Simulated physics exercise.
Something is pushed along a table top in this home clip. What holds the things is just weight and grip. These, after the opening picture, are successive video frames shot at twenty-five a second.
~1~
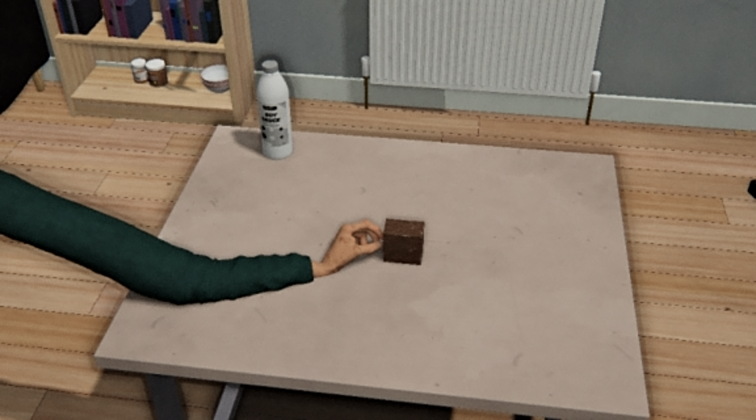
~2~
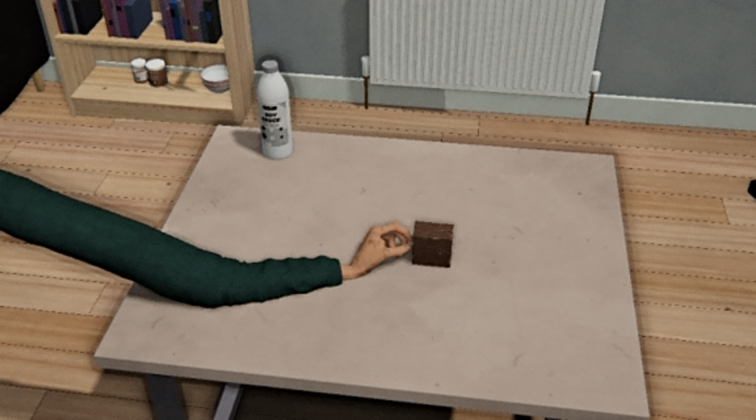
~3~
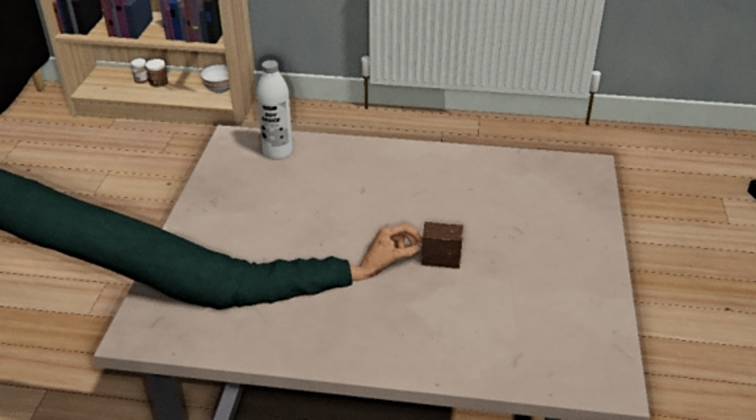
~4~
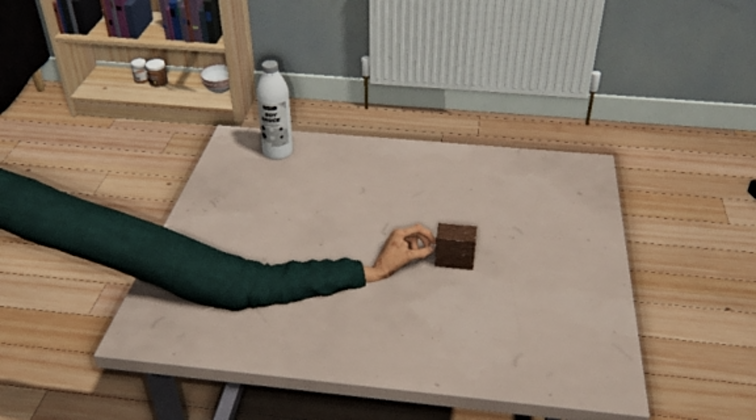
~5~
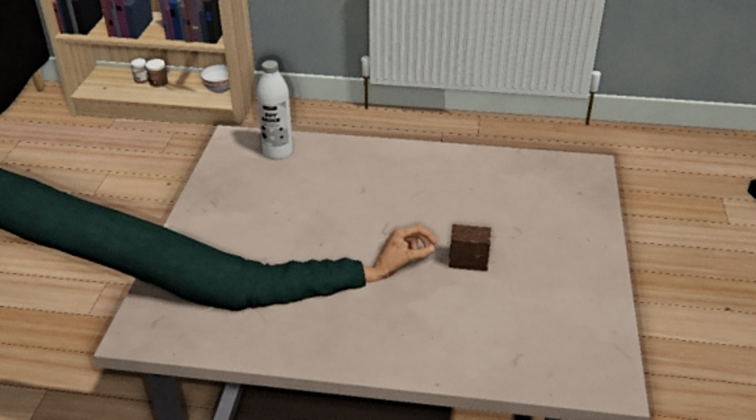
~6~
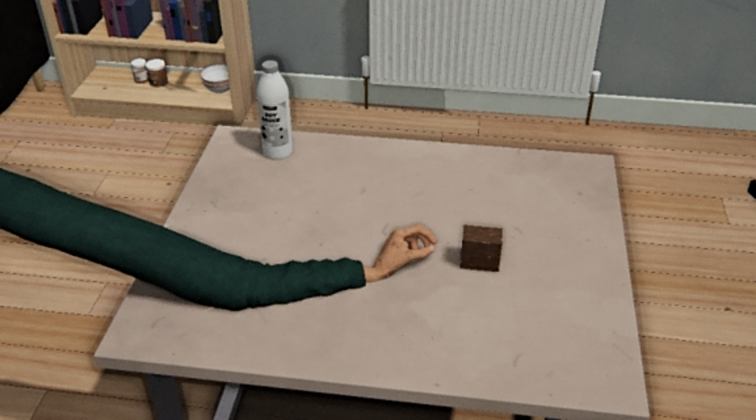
In a room with a bookshelf and radiator, a hand in a dark green sleeve pushes a brown block rightward across a pale table top, then stays still while the block slides a little farther, leaving a gap between them.
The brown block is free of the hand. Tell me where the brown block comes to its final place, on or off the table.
Spared a fall.
Then, 0.10 s past the last view, brown block displaced about its own width near (499, 251).
Then, 0.20 s past the last view, brown block resting near (500, 250).
Finally, moved from the start, brown block. Final places as the last picture's camera would see them, brown block near (501, 251).
